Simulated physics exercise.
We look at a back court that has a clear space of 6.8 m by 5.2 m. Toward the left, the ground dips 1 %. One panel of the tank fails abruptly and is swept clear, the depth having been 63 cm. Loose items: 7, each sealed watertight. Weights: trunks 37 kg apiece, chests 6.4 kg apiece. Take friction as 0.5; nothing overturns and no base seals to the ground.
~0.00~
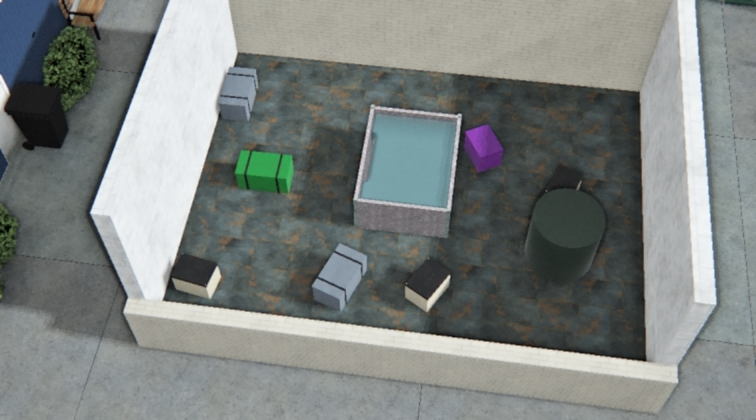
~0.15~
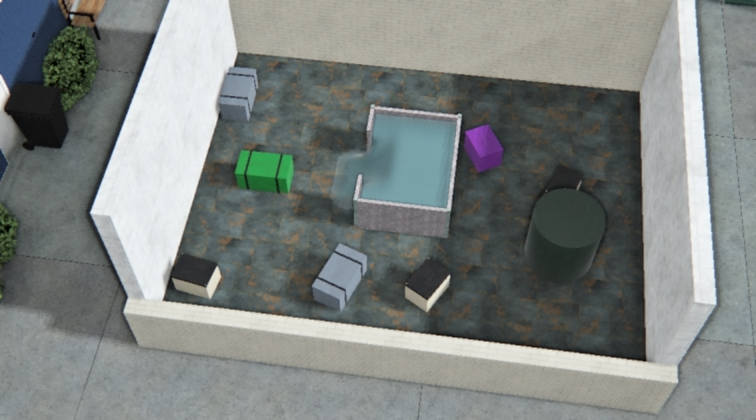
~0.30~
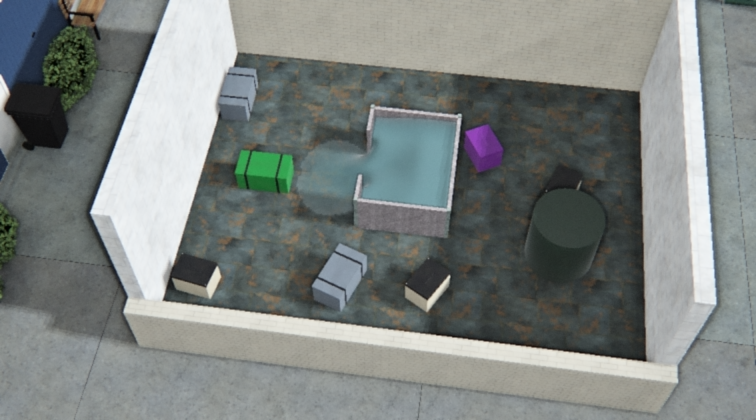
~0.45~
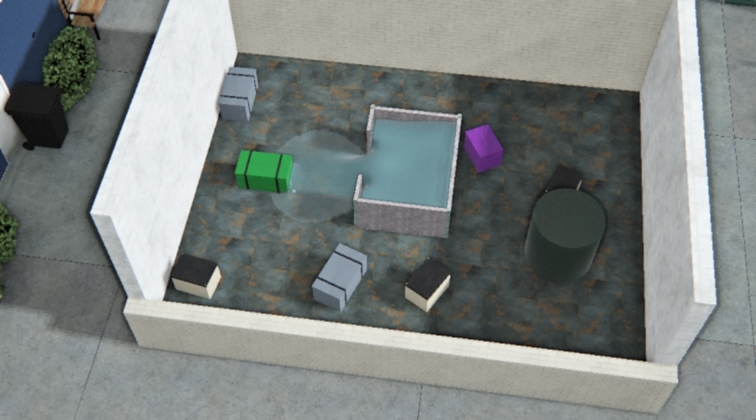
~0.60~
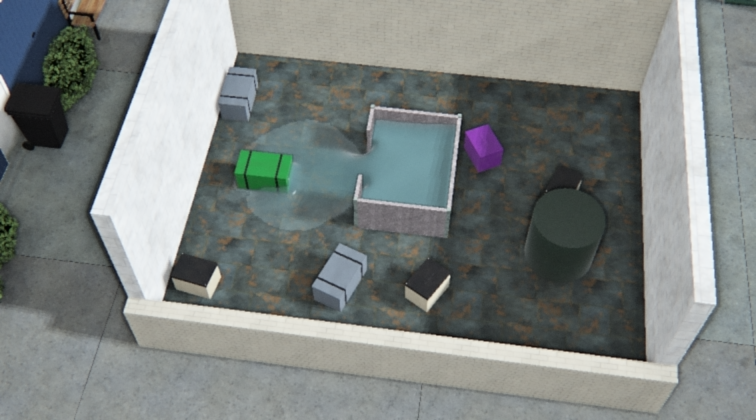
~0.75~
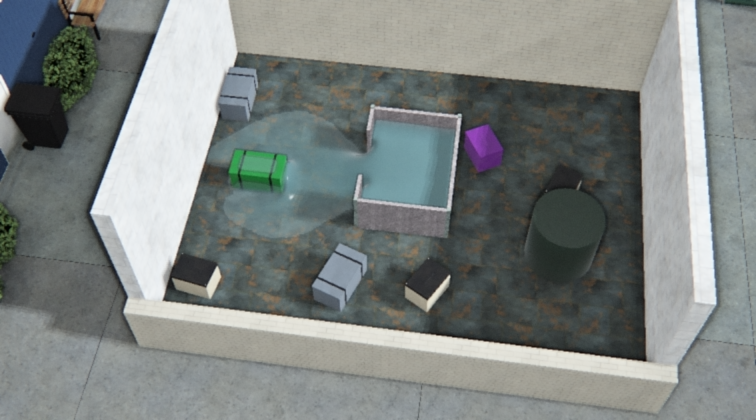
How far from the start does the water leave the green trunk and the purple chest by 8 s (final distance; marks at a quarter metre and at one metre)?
Result: The green trunk ends up well clear of its start; the purple chest ends up pretty much in place.
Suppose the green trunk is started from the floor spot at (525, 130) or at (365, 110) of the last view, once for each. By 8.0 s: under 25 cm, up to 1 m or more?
Nearly still; nearly still.
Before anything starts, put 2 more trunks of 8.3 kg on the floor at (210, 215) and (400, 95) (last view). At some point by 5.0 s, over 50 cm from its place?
Beyond the mark, beyond the mark.
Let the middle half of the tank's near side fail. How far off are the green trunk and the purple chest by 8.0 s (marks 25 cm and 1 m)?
Log: Green trunk negligible displacement; purple chest negligible displacement.
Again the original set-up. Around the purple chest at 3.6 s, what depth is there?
Roughly 0 cm deep.
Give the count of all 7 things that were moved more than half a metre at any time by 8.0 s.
3 of them.
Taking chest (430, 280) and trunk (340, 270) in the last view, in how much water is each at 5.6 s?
Depth approx. 2 cm / 4 cm.
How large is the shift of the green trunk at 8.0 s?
200 cm.
After 1.6 s the green trunk is near (221, 165), 0.6 m from its start, aground; the purple chest is near (485, 141), 0.0 m from its start, aground; 0 afloat.
After 3.6 s the green trunk is near (210, 223), 1.3 m from its start, afloat; the purple chest is near (485, 141), 0.0 m from its start, aground; 2 afloat.
After 5.6 s the green trunk is near (269, 281), 2.1 m from its start, aground; the purple chest is near (485, 141), 0.0 m from its start, aground; 1 afloat.
After 8.0 s the green trunk is near (273, 281), 2.1 m from its start, aground; the purple chest is near (485, 141), 0.0 m from its start, aground; 1 afloat.
